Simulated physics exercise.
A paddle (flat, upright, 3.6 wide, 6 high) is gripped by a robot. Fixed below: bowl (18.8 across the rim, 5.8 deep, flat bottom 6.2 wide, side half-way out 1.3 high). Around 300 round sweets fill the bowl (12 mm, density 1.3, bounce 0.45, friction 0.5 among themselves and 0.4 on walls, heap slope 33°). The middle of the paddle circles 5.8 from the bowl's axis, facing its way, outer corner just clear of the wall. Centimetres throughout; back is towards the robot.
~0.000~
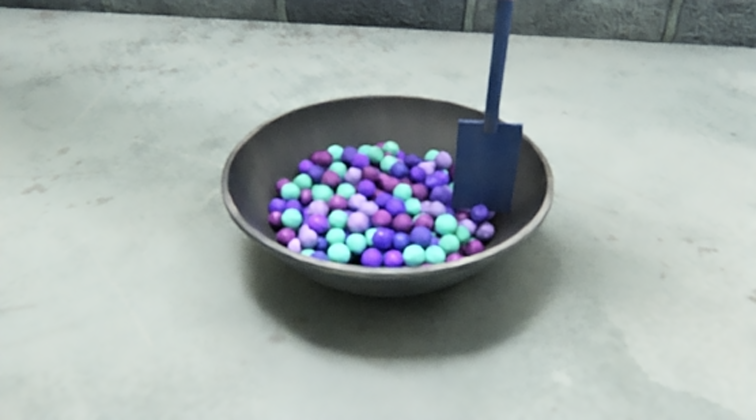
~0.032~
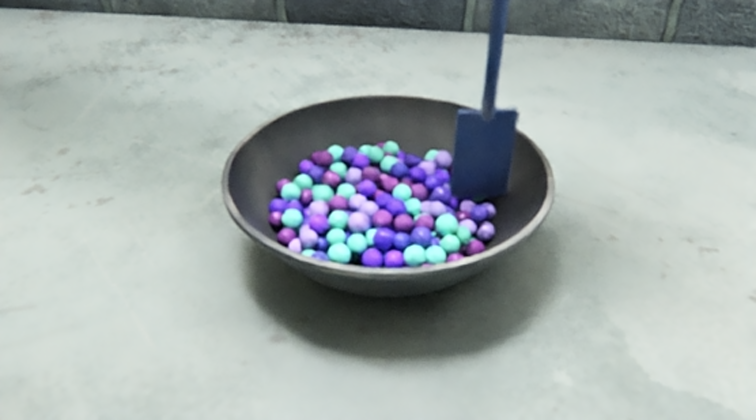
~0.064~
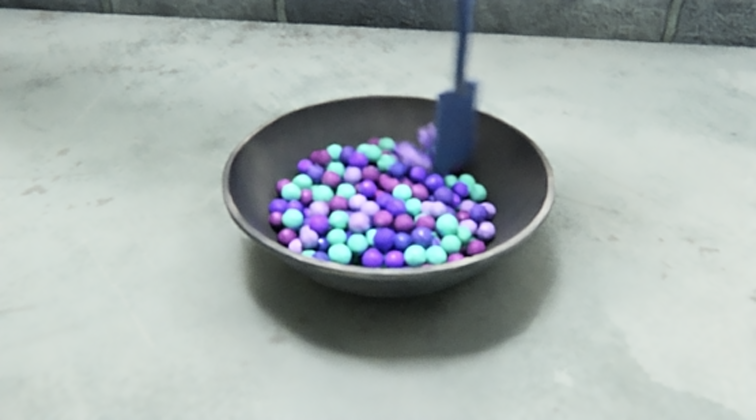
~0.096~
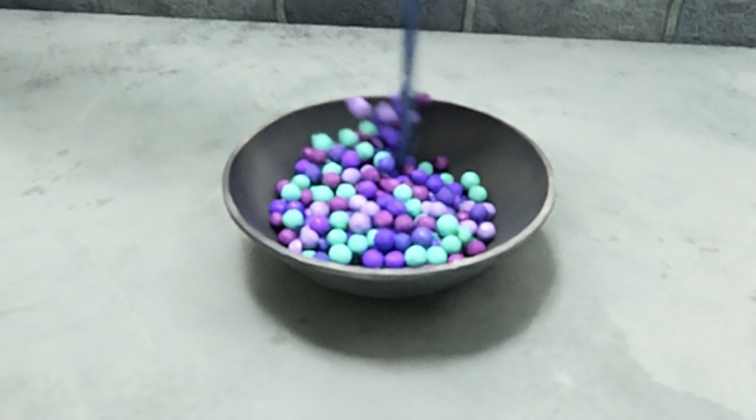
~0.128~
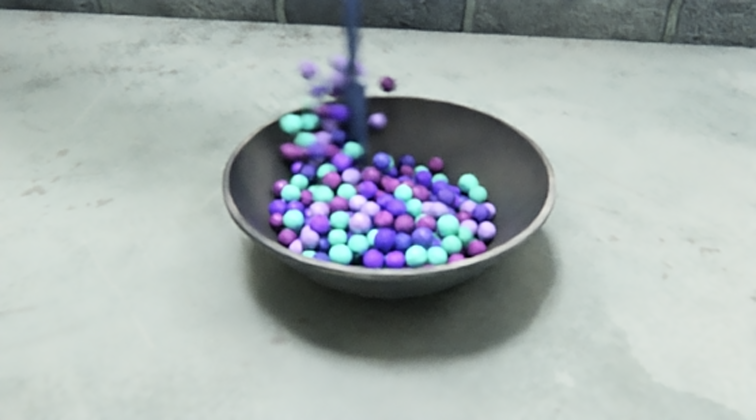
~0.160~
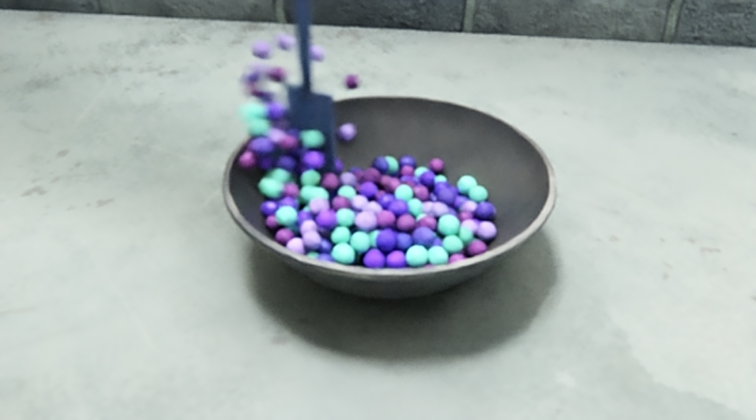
A blue paddle stands at the right side of a dark bowl filled with purple, lilac and turquoise balls, then sweeps along the back wall toward the left. It pushes balls into a growing pile ahead of it, and by the left side several are tossed up above the rim.
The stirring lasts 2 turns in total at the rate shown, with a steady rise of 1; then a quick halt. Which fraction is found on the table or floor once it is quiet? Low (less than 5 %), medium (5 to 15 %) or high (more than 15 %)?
Answer: High; more than 15 % of the round sweets finish on the table or floor.
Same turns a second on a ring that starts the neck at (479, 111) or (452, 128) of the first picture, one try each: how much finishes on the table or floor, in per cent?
About 45 and 35 per cent.
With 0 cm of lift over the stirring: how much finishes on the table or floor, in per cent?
Some 40 per cent.
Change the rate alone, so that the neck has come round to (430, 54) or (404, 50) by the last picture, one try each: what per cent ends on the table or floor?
Some 15 and 20 per cent.
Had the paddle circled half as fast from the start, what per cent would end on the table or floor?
In that case some 15 per cent.
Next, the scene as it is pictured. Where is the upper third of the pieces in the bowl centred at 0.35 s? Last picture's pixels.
At about (415, 204).
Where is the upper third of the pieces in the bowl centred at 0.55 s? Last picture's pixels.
Near (391, 210).
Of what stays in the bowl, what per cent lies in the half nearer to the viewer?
About 55 per cent.
After 0.35 s, 13° round, highest piece 11 above the table; 235 in the bowl, 23 on the table or floor, 43 in flight or on the tool.
After 0.55 s, 229° round, highest piece 7 above the table; 224 in the bowl, 75 on the table or floor, 2 in flight or on the tool.
After 0.85 s, 0° round, highest piece 4 above the table; 223 in the bowl, 78 on the table or floor.
After 1.55 s, 0° round, highest piece 4 above the table; 223 in the bowl, 78 on the table or floor.
At rest, 223 in the bowl, 78 on the table or floor. That is 26 % on the table or floor.
